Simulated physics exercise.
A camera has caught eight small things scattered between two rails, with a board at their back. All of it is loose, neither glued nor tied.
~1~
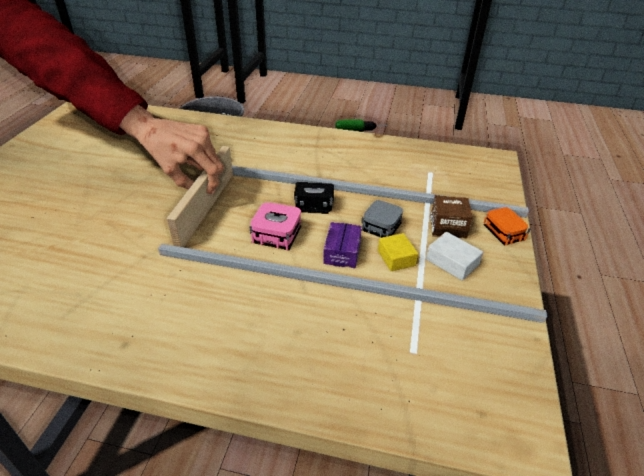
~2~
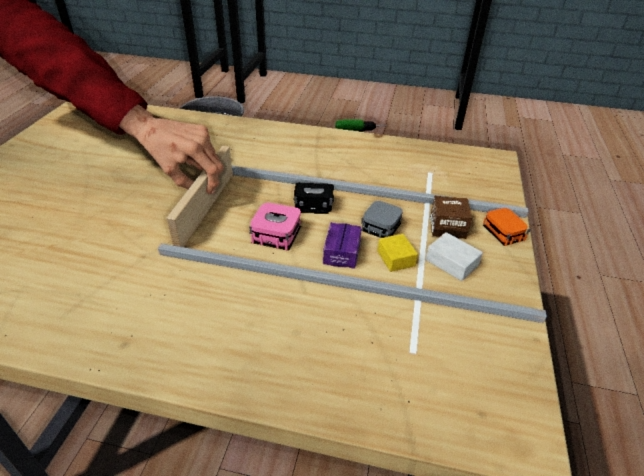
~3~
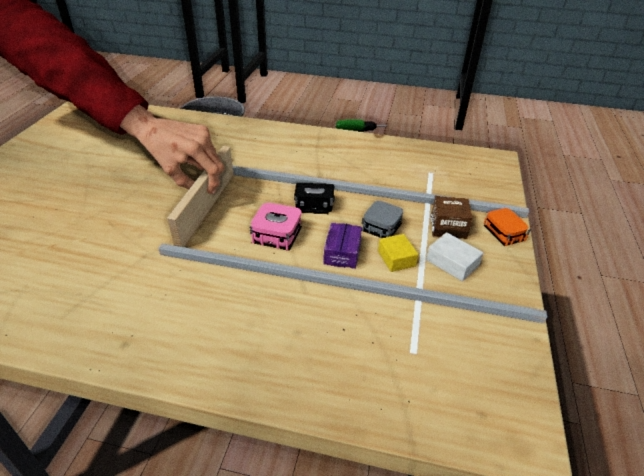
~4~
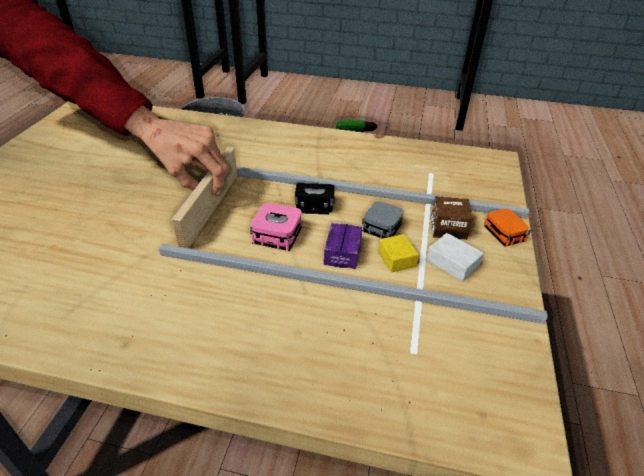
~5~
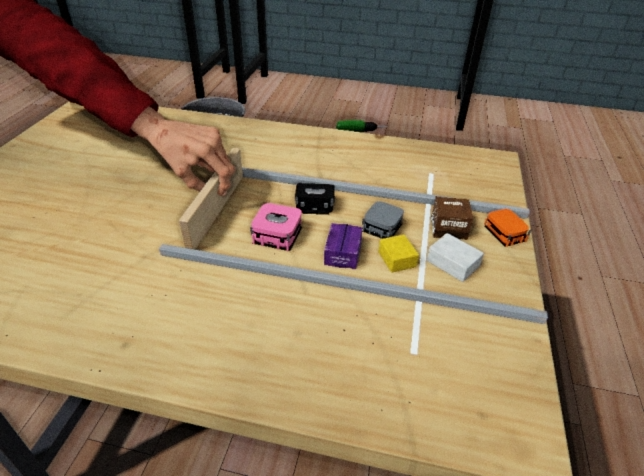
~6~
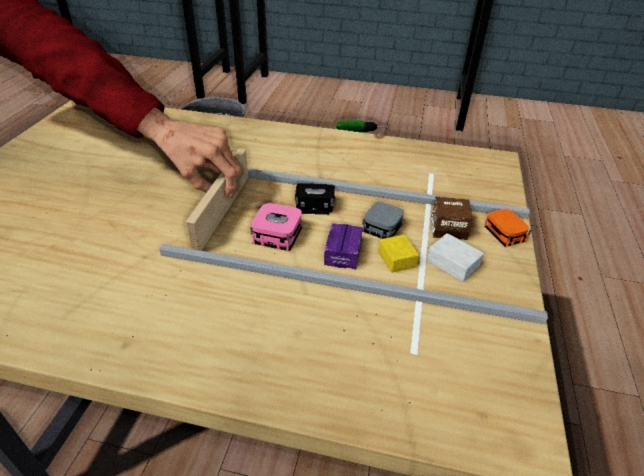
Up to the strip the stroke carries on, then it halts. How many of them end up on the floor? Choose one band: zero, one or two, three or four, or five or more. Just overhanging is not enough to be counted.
One or two.
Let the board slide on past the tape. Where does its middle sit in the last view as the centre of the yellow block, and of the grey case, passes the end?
Near (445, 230) and (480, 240).
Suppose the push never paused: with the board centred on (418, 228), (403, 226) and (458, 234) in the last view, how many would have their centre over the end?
Result per place: 1; 0; 3.
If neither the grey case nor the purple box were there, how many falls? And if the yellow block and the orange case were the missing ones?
First 0, then 0.
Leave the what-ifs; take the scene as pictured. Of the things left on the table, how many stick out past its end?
Answer: 1.
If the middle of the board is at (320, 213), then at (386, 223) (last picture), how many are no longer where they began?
4 at one spot and 8 at the other.
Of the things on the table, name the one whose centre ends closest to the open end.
That would be the orange case.
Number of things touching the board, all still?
At rest, 2 are in contact.
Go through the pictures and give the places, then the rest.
In the first frame, orange case (506, 226); white block (454, 256); brown box (451, 217); board (204, 194); tape (424, 244).
In the second frame, white block (454, 256); black case (314, 198).
In the third frame, brown box (451, 217); board (204, 194).
In the fourth frame, orange case (506, 228); pink case (277, 227).
In the fifth frame, white block (455, 257); purple box (344, 246).
In the sixth frame, orange case (507, 228); white block (455, 257); brown box (452, 218); board (221, 197); tape (425, 245).
A little later, none off yet; orange case at rest near (507, 228); white block at rest near (455, 257); brown box at rest near (452, 218).
Next, none off yet; orange case at rest near (507, 228); white block moving near (466, 259); brown box at rest near (452, 218).
Later still, none off yet; orange case shifted a little near (518, 226); white block shifted about its own width near (521, 262); brown box shifted about its own width near (483, 220).
When it is over, the number that fall off is one or two; down, white block.
